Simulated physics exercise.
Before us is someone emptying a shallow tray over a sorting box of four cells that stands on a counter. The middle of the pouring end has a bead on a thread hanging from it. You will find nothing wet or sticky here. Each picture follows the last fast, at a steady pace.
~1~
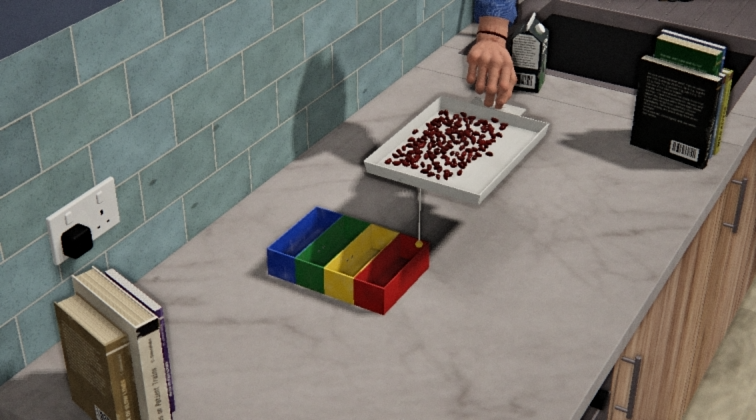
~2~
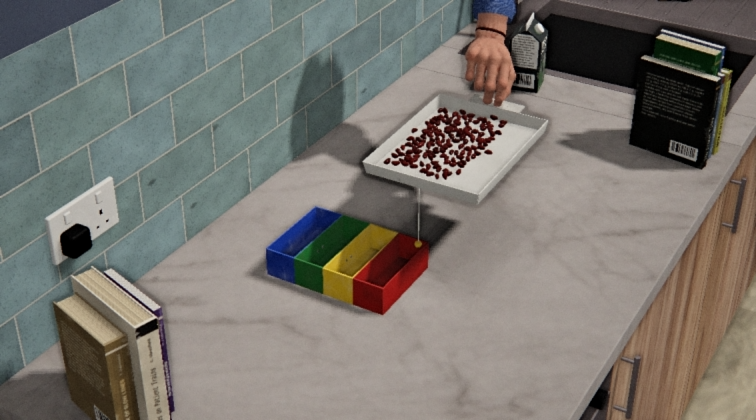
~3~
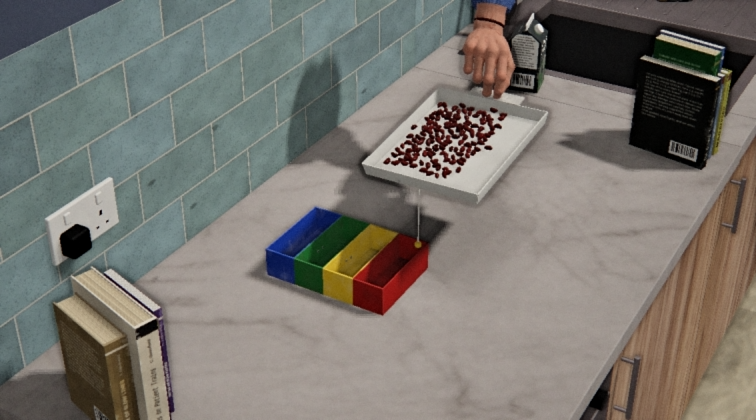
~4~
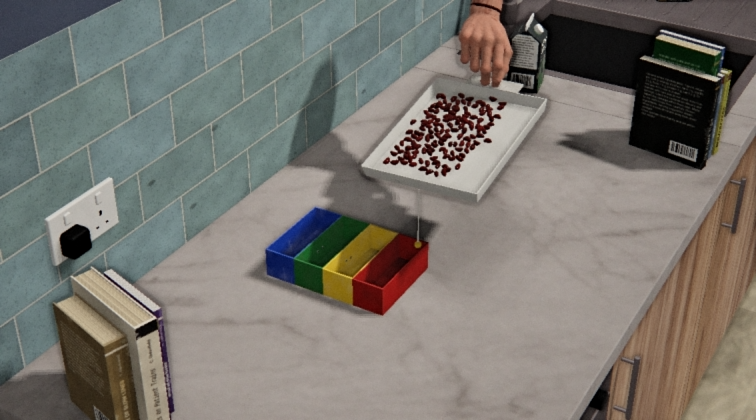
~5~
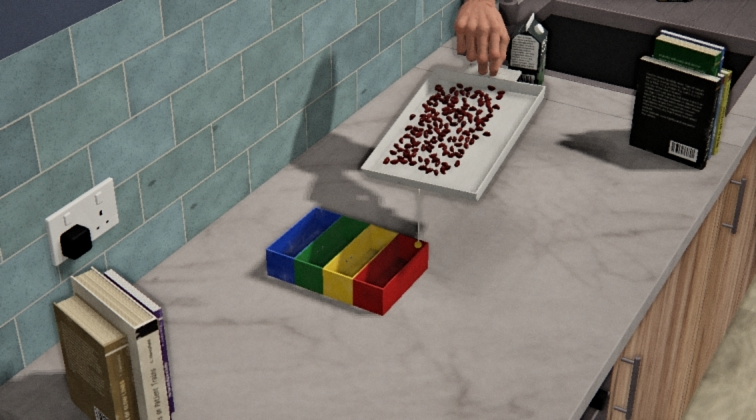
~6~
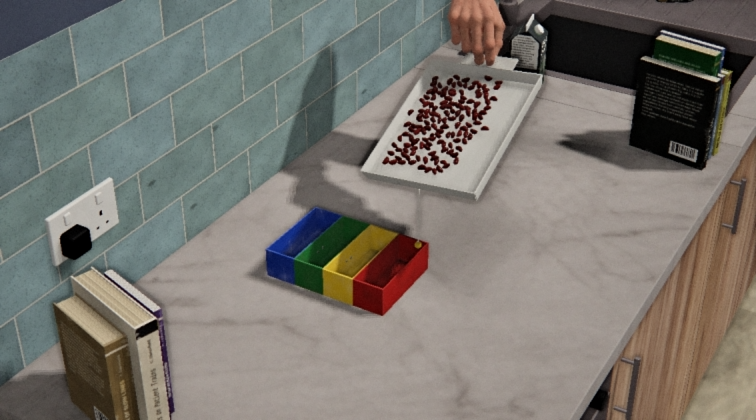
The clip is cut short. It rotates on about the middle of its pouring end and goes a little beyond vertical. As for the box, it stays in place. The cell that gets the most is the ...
... Yellow one.
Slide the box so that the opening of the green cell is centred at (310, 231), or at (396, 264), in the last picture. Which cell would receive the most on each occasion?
Red first, blue second.
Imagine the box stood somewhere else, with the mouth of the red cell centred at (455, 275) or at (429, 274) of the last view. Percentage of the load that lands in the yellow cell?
Trial 1 10%, trial 2 20%.
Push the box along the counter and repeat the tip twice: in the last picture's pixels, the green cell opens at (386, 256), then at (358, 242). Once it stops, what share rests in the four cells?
First case 100 in a hundred, second case 100 in a hundred.
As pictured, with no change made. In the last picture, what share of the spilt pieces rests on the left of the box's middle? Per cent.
Around 10 per cent, I reckon.
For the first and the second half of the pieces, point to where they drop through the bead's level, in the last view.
Around (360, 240), followed by around (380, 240).
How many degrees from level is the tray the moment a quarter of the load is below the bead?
My estimate is some 95 degrees.
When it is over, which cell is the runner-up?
Next after the leader comes the red cell.
Soon, tray tipped steeply; nearly all on the tray; a stray few falling or outside the box.
A while on, tray tipped past a quarter turn; about two thirds on the tray; about a quarter in the yellow cell; a small part in the red cell; a small part in the green cell; a small part falling or outside the box.
Towards the end, tray tipped past a quarter turn; about half in the yellow cell; about a quarter in the red cell; a small part in the green cell; a small part falling or outside the box.
Finally, tray tipped past a quarter turn; about half in the yellow cell; about a quarter in the red cell; a small part in the green cell; none in the blue cell; a small part outside the box.
